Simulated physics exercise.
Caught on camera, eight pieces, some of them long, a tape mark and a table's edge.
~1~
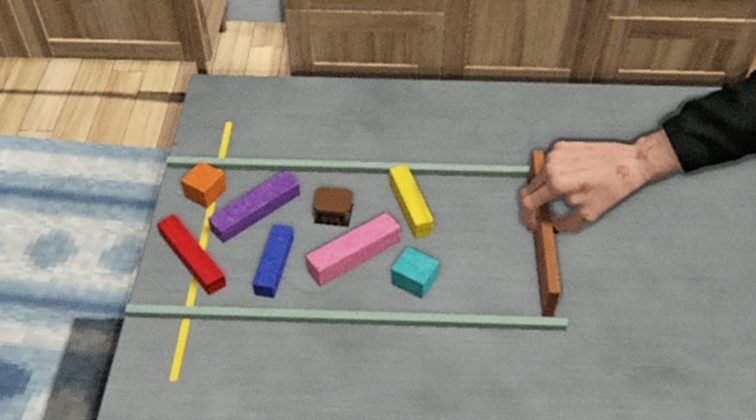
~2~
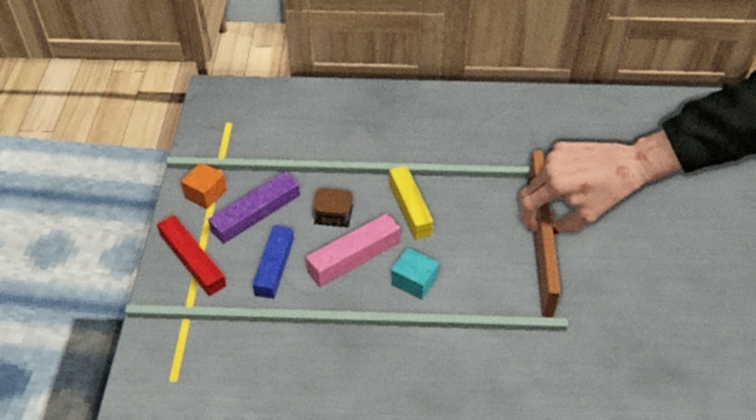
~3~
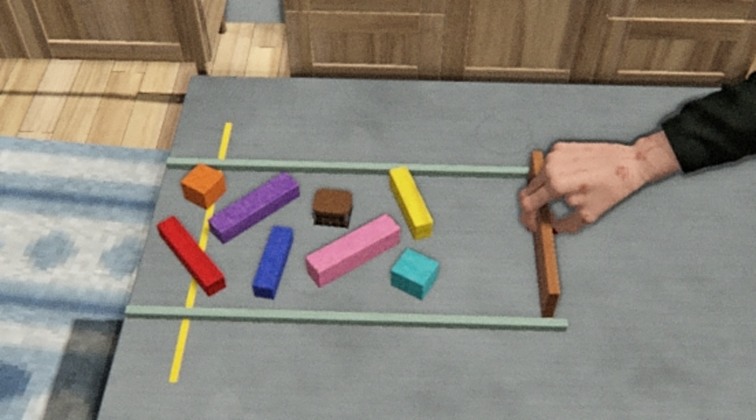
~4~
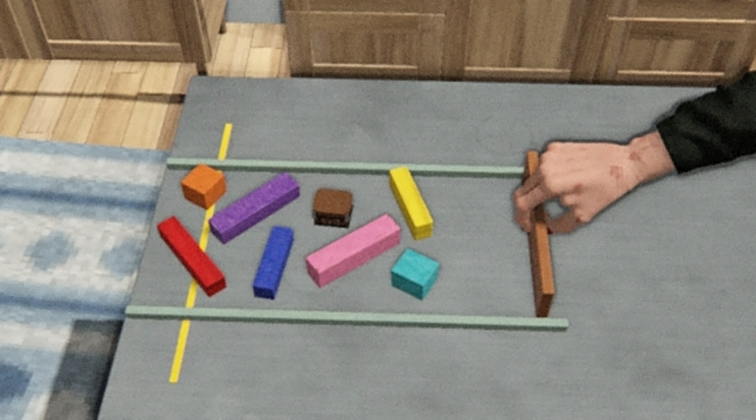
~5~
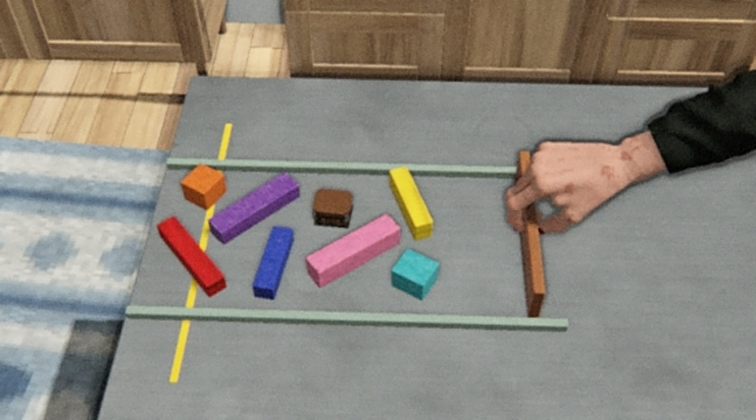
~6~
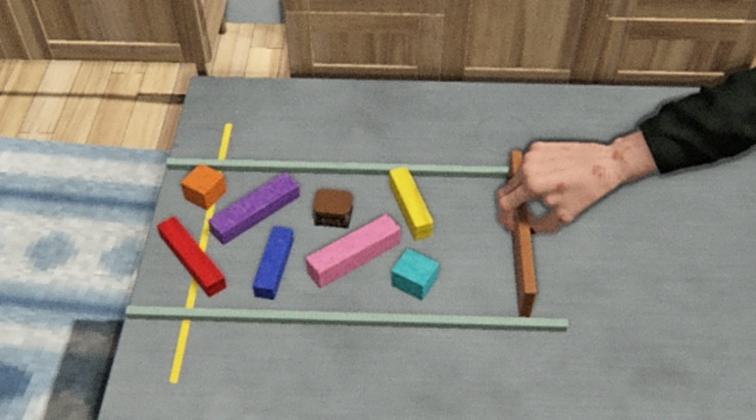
A hand in a dark sleeve, at the right, holds an upright brown board that stays still at first and then slides slowly a short way left between two pale green strips. Eight separate pieces lie untouched to its left: orange, red, purple, blue, brown, pink, yellow and turquoise, the leftmost near a yellow tape line. The fixed, raised view looks down on a grey tabletop, with wooden cabinets and a blue patterned rug beyond.
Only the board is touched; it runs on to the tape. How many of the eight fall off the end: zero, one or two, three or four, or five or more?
In the end the number that fall off is three or four.
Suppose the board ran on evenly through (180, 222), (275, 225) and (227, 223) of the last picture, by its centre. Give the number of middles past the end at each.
Place by place, 6, 0 and 2.
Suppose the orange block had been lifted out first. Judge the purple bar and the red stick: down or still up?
The purple bar comes down, the red stick is lost.
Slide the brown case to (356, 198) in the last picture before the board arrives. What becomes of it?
The brown case survives.
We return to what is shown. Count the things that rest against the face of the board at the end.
That makes 3.
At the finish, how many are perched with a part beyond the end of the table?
It comes to 2.
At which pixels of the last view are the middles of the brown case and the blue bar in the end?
The brown case at (172, 208), the blue bar at (143, 248).
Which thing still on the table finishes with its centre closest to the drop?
The blue bar.
Soon after, none off yet; orange block at rest near (204, 187); red stick at rest near (191, 256); purple bar at rest near (255, 208).
After that, none off yet; orange block at rest near (204, 187); red stick at rest near (191, 256); purple bar at rest near (253, 207).
And then, none off yet; orange block displaced about its own width near (174, 178); red stick displaced a little near (140, 258); purple bar displaced about its own width near (187, 199).
In the end, the number that fall off is three or four; gone, purple bar, red stick and orange block.
